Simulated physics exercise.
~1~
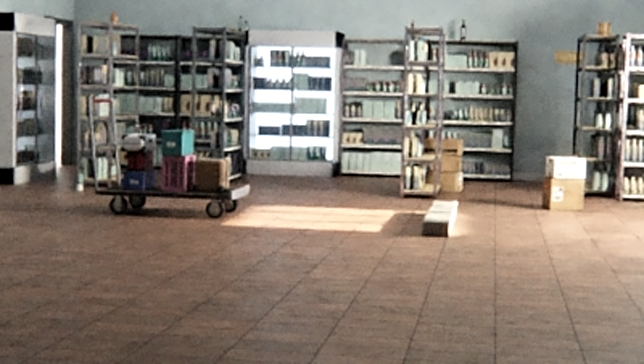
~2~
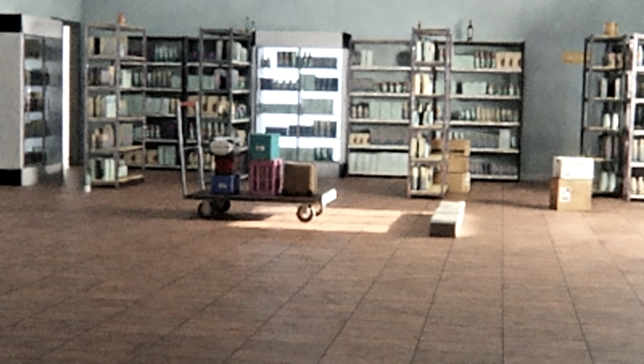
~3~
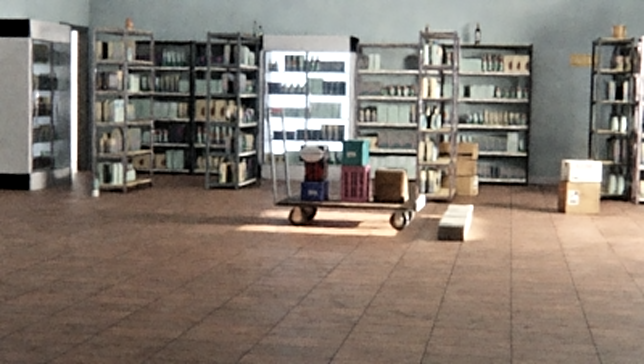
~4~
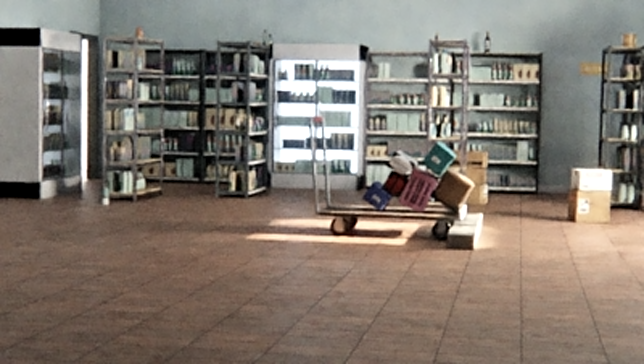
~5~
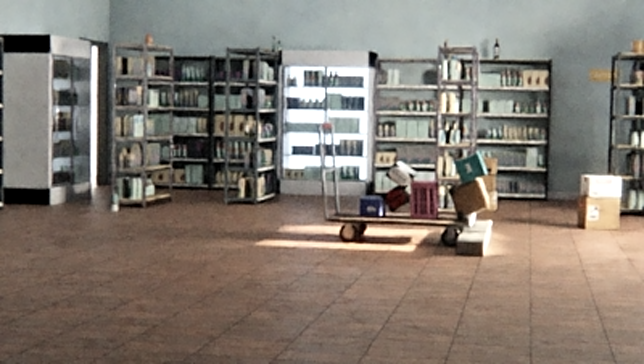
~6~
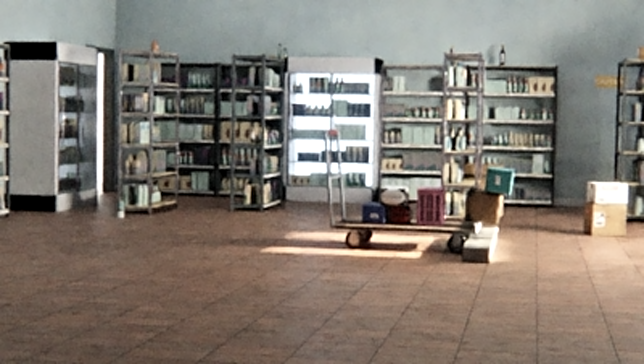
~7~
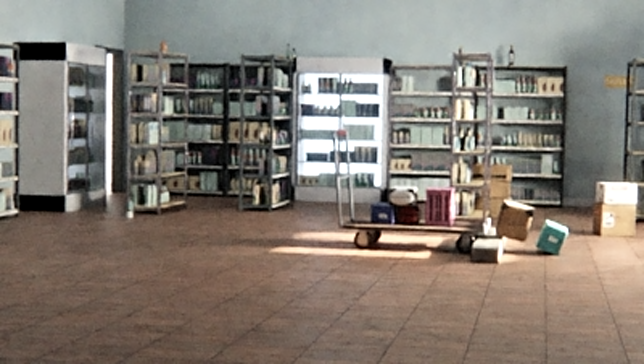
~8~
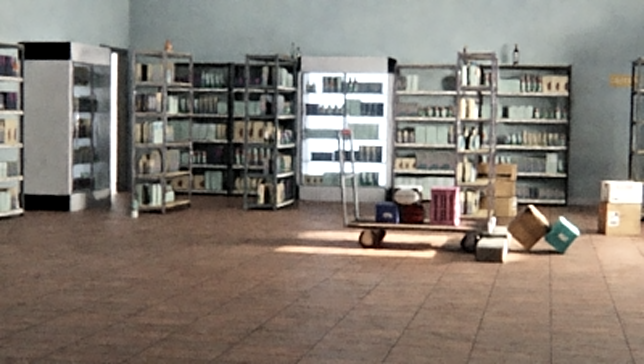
To begin with, a flatbed trolley loosely loaded with a blue tote, a teal tote, a pink crate and red, white and brown suitcases rolls right across a tiled floor, past shelves of bottles. Its front reaches a low pale step and it stops abruptly. The load pitches forward, the pink crate leaning before settling upright again. The red and white suitcases tumble down onto the deck, while the teal tote and brown suitcase topple over the front edge. Both end up tilted on the floor beyond the step, and the rest stays aboard.
